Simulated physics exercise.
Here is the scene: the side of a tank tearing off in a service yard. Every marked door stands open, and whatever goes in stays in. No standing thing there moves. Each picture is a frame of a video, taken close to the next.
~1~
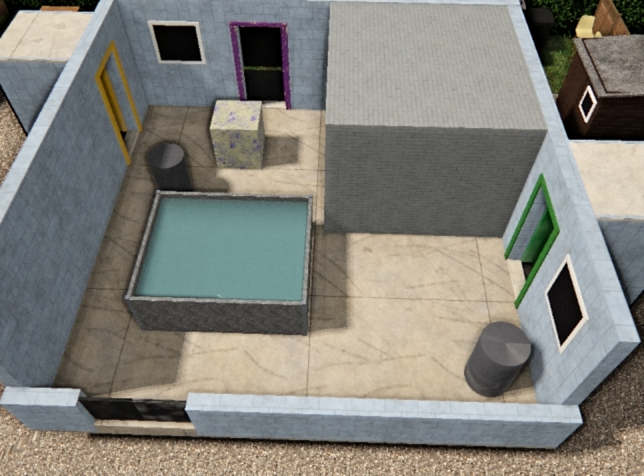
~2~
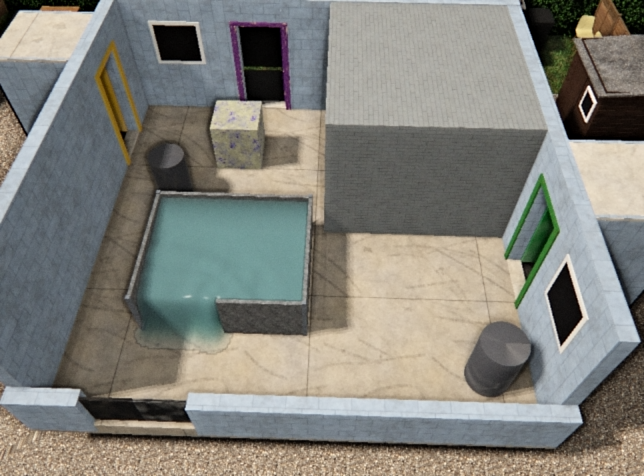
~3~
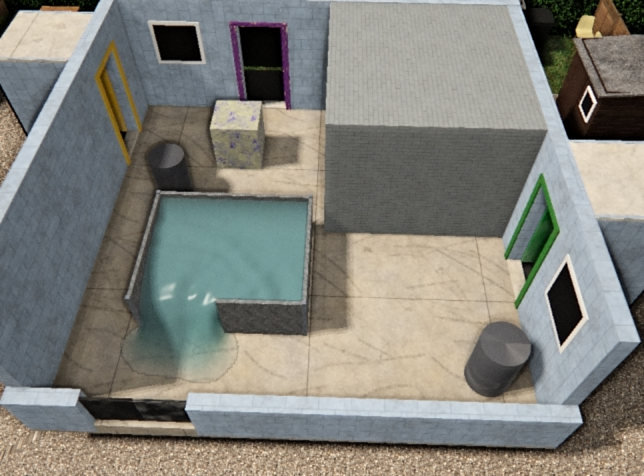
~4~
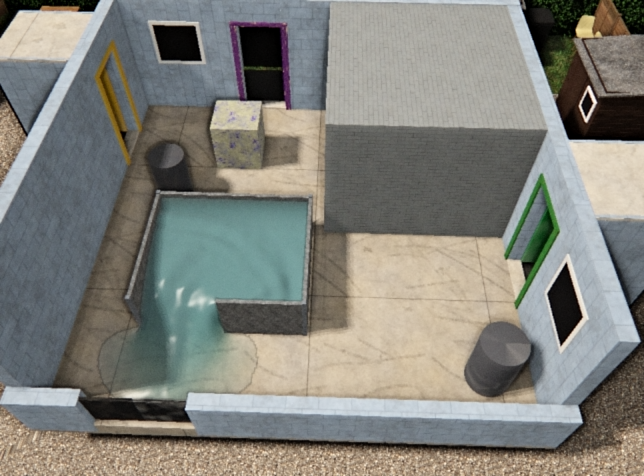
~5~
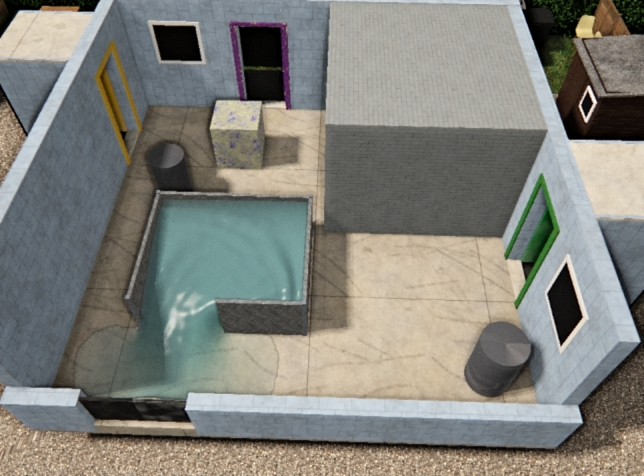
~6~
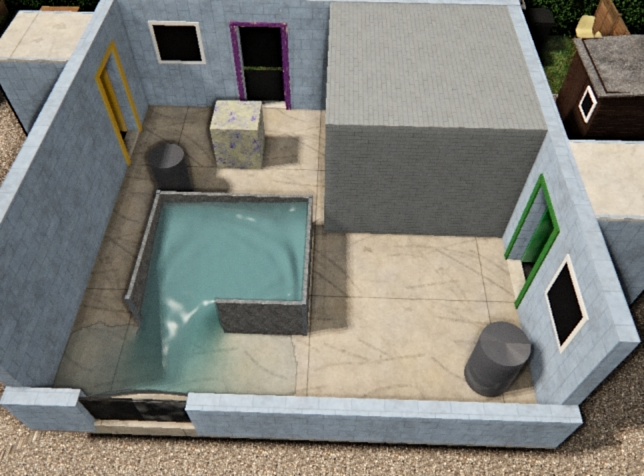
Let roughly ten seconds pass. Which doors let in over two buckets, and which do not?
I predict the yellow door will overshoot two buckets; I predict the purple door will overshoot two buckets; I predict the green door will overshoot two buckets.
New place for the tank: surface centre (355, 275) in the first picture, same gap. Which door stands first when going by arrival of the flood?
My pick is the green one.
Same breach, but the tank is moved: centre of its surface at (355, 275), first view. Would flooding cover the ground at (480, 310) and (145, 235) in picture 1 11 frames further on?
Soaked, bone-dry.
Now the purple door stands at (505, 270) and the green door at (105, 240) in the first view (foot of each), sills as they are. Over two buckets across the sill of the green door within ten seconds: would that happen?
Log - green door: Beyond the mark.
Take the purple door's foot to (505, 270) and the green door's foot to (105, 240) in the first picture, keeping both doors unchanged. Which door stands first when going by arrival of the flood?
The green-painted one is first.
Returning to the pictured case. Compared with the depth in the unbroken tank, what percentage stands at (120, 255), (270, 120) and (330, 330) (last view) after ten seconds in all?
Some 8, 10 and 10 in a hundred.
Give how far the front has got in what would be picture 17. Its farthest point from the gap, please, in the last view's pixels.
At roughly (541, 424).
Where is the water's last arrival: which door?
Answer: The purple door.
A moment on, water covers 20 % of the floor; the yellow door not reached, the purple door not reached, the green door not reached.
Next, water covers 45 % of the floor; the yellow door not reached, the purple door not reached, the green door not reached.
Then, water covers 75 % of the floor; the yellow door under two buckets in, the purple door not reached, the green door over two buckets in.
Later, water covers 95 % of the floor; the yellow door over two buckets in, the purple door under two buckets in, the green door far over two buckets in.
In the end, water covers 100 % of the floor; the yellow door over two buckets in, the purple door over two buckets in, the green door far over two buckets in.
